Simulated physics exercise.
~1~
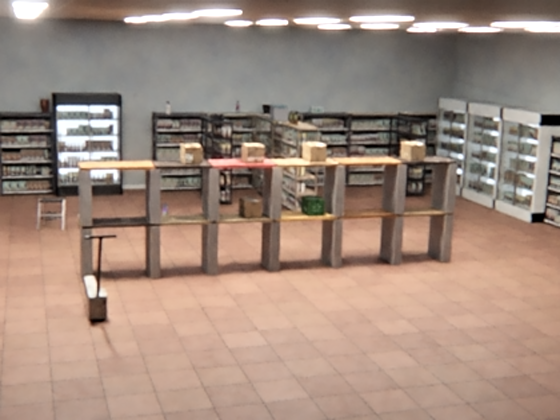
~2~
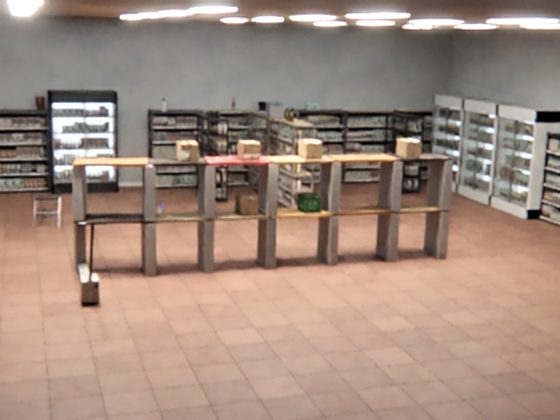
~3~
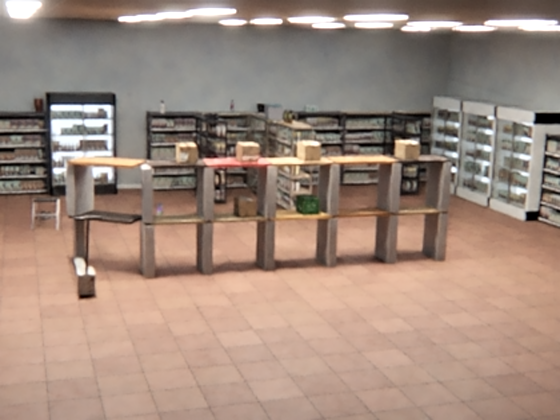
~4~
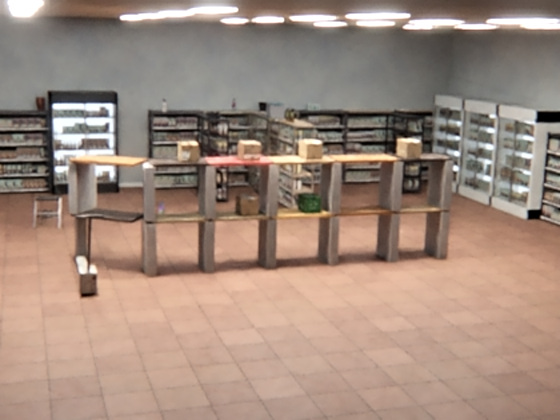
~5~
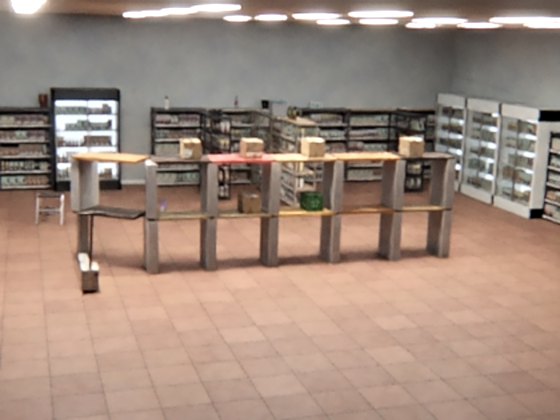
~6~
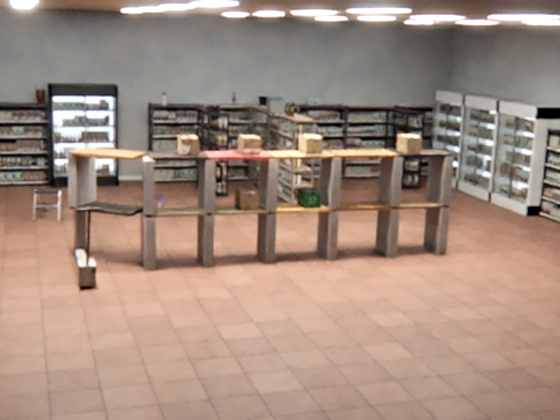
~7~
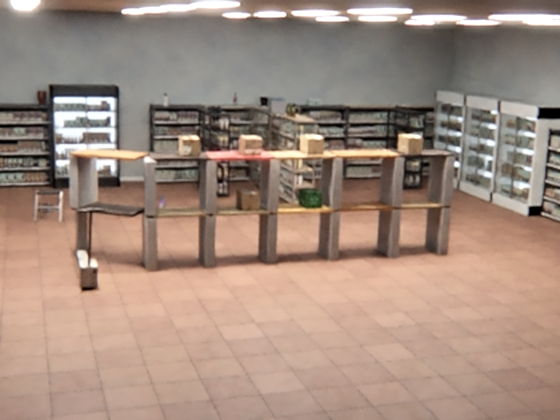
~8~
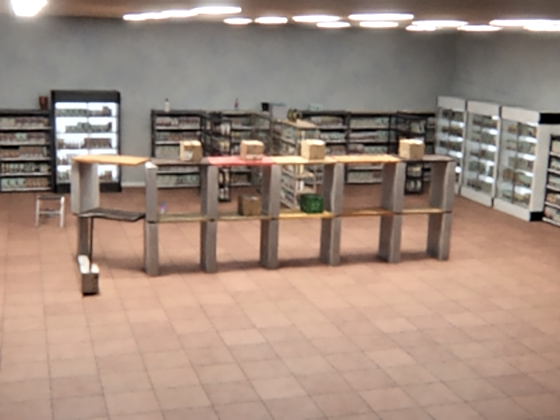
In a shop, a jack shoves the leftmost base of two-tier board shelving, which shifts but stays standing.
